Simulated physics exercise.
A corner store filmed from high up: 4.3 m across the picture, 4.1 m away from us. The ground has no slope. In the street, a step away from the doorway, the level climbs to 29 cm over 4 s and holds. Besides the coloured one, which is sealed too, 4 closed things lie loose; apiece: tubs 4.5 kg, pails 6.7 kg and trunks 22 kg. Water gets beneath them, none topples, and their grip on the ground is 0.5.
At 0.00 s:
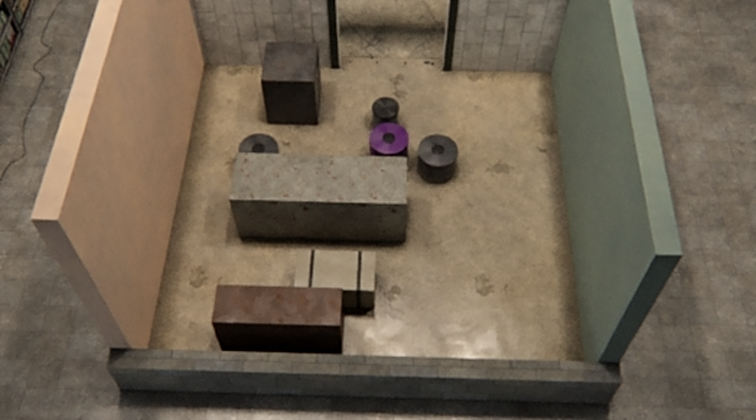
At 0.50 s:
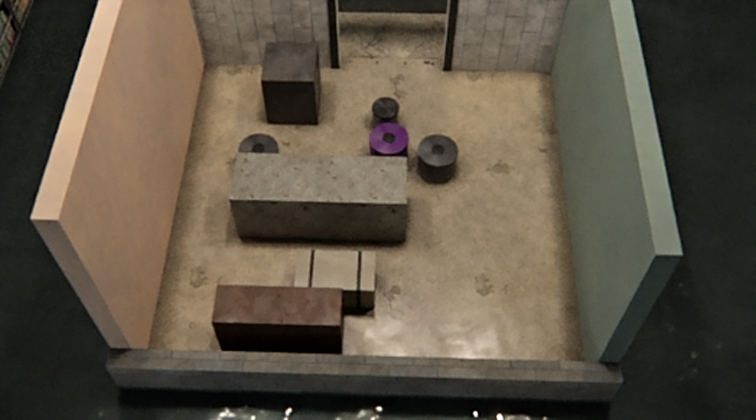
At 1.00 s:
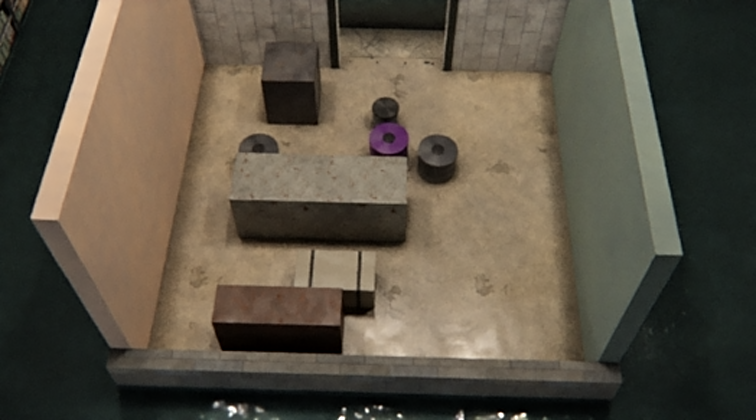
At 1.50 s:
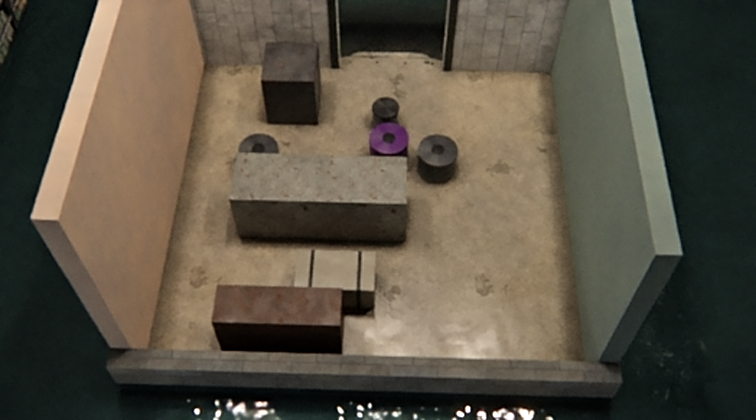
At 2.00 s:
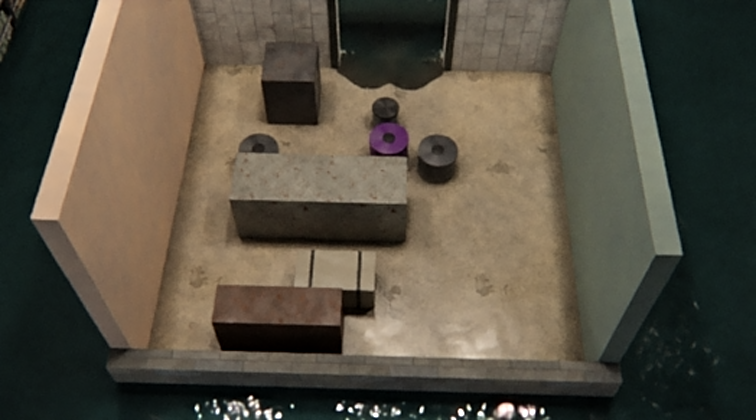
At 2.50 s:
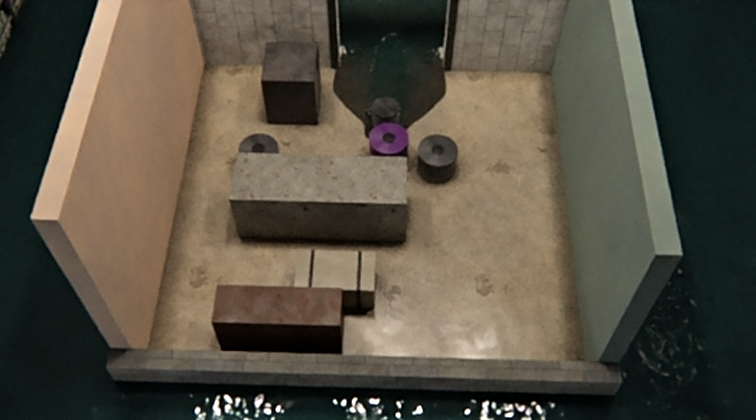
To begin with, a corner store seen from high up stands dry, with a purple tub among dark round containers and blocky boxes on its floor. Dark water then covers the street around the walls, and later pushes in through the doorway, spreading toward the purple tub, while nothing inside shifts.
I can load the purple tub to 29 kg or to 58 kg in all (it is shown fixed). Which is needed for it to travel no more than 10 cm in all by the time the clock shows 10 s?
I expect that only the larger load is enough.
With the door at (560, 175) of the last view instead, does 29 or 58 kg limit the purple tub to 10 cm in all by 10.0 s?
In that case only the larger load is enough.
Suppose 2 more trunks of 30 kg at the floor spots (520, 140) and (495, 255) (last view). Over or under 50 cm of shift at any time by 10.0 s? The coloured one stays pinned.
In that order: Past it, more.
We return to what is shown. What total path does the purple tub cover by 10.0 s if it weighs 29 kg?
About 200 cm.
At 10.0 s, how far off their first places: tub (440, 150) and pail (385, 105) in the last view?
In turn: 150 cm, 200 cm.
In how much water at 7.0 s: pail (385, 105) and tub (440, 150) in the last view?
Roughly 14 and 7 cm.
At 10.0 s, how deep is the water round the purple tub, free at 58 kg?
About 15 cm.
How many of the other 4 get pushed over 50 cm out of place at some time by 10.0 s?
That makes 4.
After 3.5 s the purple tub would be 0 cm from its start with 29 kg and 0 cm from its start with 58 kg; 3 cm of water round it then.
After 4.5 s the purple tub would be 0 cm from its start with 29 kg and 0 cm from its start with 58 kg; 9 cm of water round it then.
After 7.0 s the purple tub would be 85 cm from its start with 29 kg and 0 cm from its start with 58 kg; 14 cm of water round it then.
After 10.0 s the purple tub would be 176 cm from its start with 29 kg and 0 cm from its start with 58 kg; 15 cm of water round it then.
